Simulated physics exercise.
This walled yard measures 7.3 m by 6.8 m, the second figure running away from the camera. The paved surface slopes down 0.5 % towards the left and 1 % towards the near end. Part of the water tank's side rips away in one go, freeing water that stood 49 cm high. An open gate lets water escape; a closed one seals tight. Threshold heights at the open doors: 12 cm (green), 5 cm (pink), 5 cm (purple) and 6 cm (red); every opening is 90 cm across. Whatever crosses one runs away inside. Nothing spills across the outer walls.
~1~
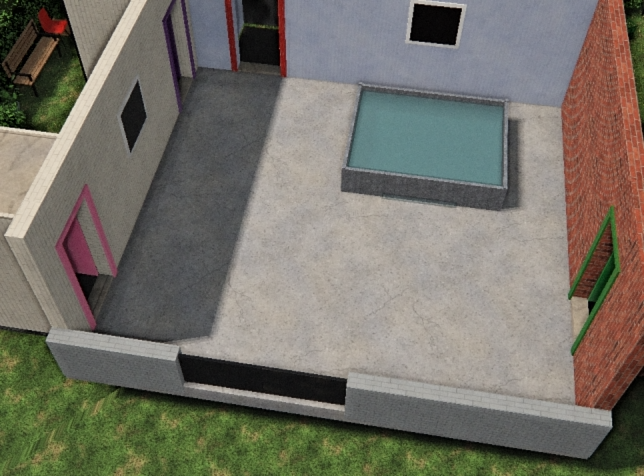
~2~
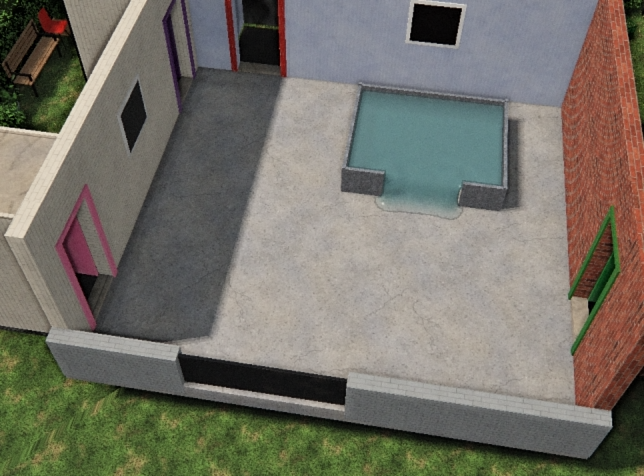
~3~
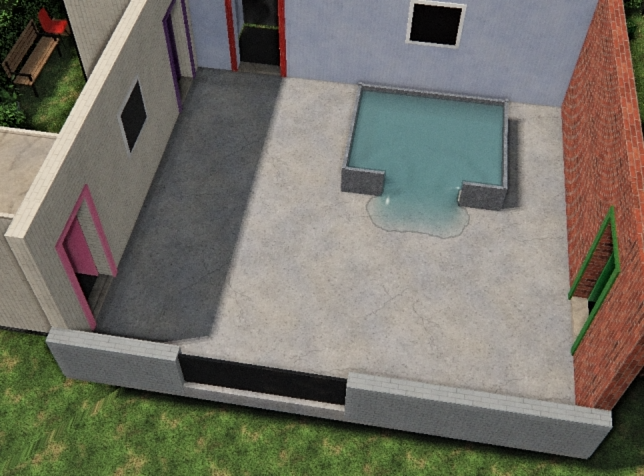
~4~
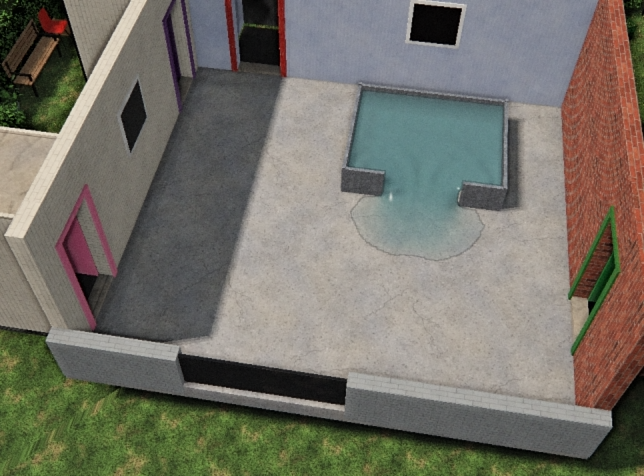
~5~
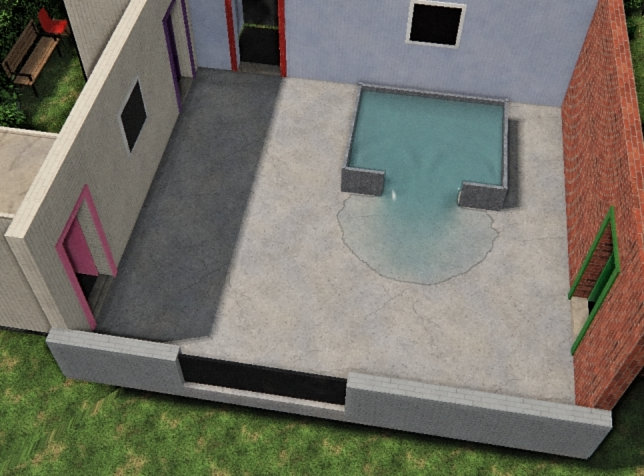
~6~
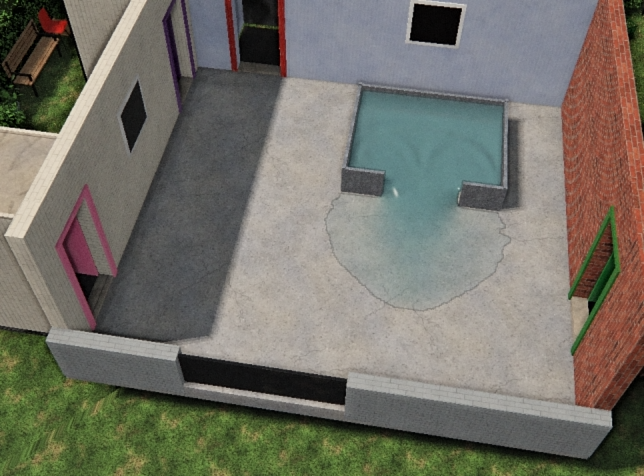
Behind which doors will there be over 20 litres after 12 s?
Within that time: At the green door it stays under the limit; at the pink door it passes the limit; at the purple door it stays under the limit; at the red door it does not reach the limit.
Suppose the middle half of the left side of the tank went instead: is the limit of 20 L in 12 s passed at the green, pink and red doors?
Against that limit: Green below, pink past it, red over.
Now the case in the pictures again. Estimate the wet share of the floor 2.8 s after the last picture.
Near 45 per cent is wet.
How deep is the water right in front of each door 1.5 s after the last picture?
In cm: Green 0, pink 0, purple 0, red 0.
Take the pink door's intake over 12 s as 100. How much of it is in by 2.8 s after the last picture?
About 0 per cent.
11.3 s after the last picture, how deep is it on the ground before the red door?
Some 6.5 cm.
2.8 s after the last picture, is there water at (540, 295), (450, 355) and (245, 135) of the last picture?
In that order: Under water, flooded, still dry.
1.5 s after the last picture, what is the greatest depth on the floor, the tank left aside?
Up to some 27 cm.
Then, 0.7 s after the last picture water covers 25 % of the floor and is deepest (31 cm) near (413, 206); green door not reached, pink door not reached, purple door not reached, red door not reached.
Then, 1.5 s after the last picture water covers 35 % of the floor and is deepest (27 cm) near (413, 206); green door not reached, pink door not reached, purple door not reached, red door not reached.
Then, 2.8 s after the last picture water covers 45 % of the floor and is deepest (26 cm) near (516, 421); green door 6 cm at the sill, 0 L in, pink door not reached, purple door not reached, red door not reached.
Then, 6.3 s after the last picture water covers 65 % of the floor and is deepest (16 cm) near (83, 356); green door 9 cm at the sill, 0 L in, pink door 13 cm at the sill, 96 L in, purple door not reached, red door not reached.
Then, 11.3 s after the last picture water covers 100 % of the floor and is deepest (12 cm) near (83, 356); green door 5 cm at the sill, 0 L in, pink door 11 cm at the sill, 233 L in, purple door 5 cm at the sill, 1 L in, red door 6 cm at the sill, 0 L in.
